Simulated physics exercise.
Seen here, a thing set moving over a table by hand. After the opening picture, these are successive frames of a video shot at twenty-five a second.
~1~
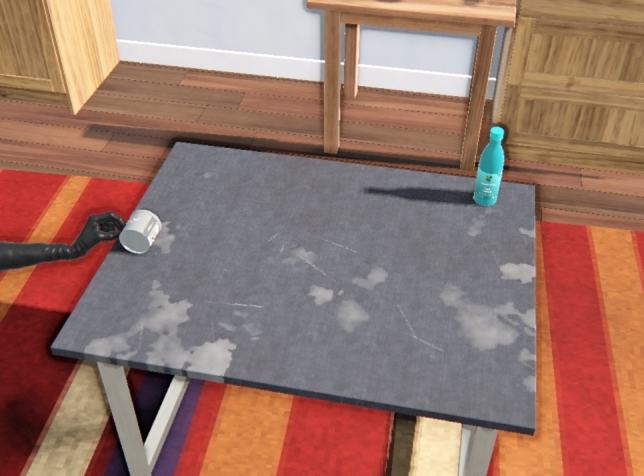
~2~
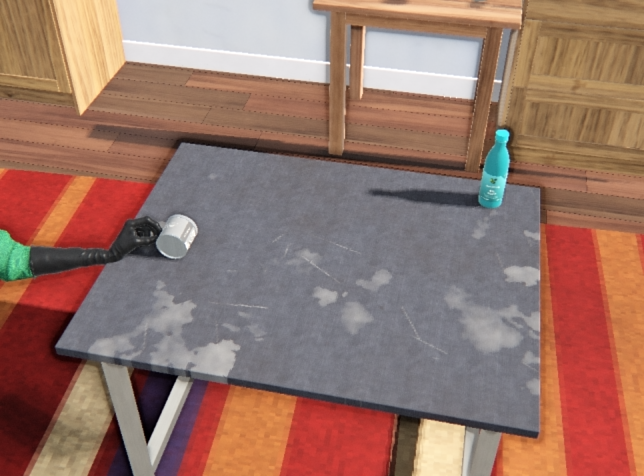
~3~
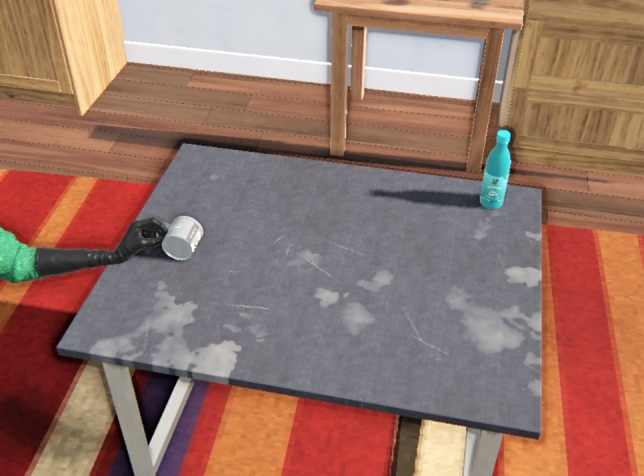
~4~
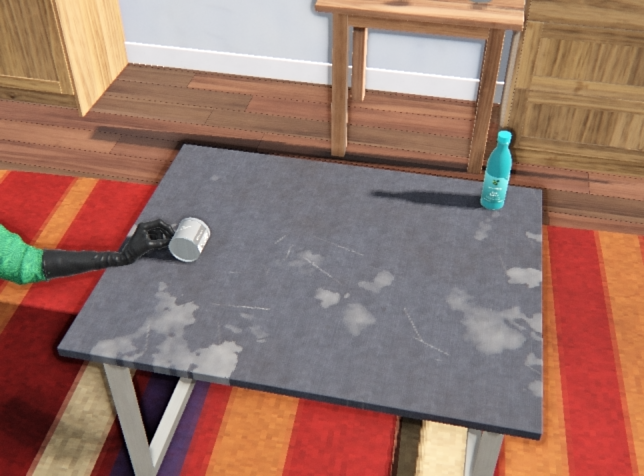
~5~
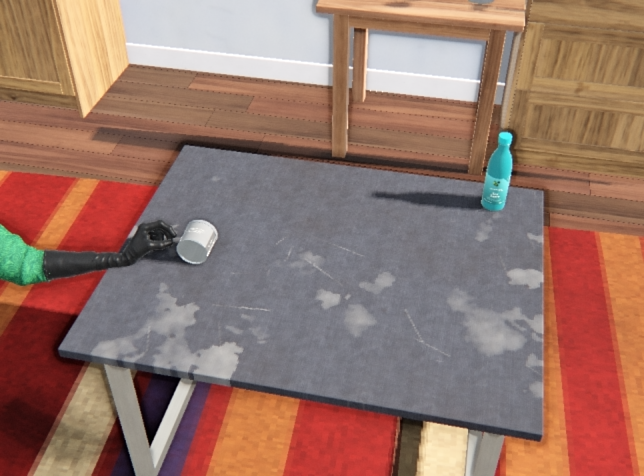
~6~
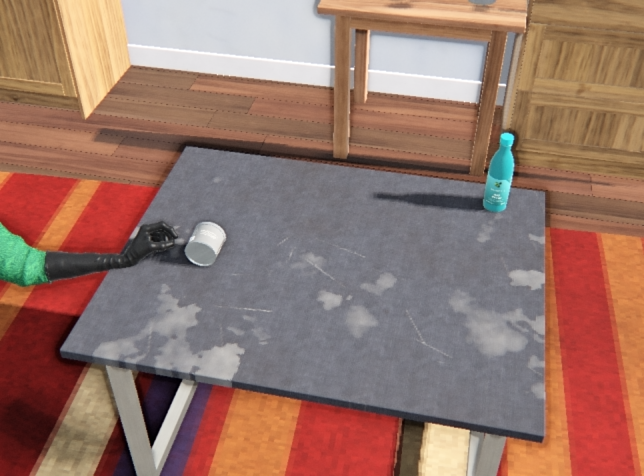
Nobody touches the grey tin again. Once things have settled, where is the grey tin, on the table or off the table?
The grey tin remains on top.
Then, 0.20 s after the last picture, grey tin rolled about its own width near (235, 248).
Then, 0.40 s after the last picture, grey tin rolled well along near (259, 252).
Then, 0.70 s after the last picture, grey tin rolled well along near (284, 256).
At rest, moved from the start, grey tin. Seen from the same camera at the end, grey tin near (295, 257).
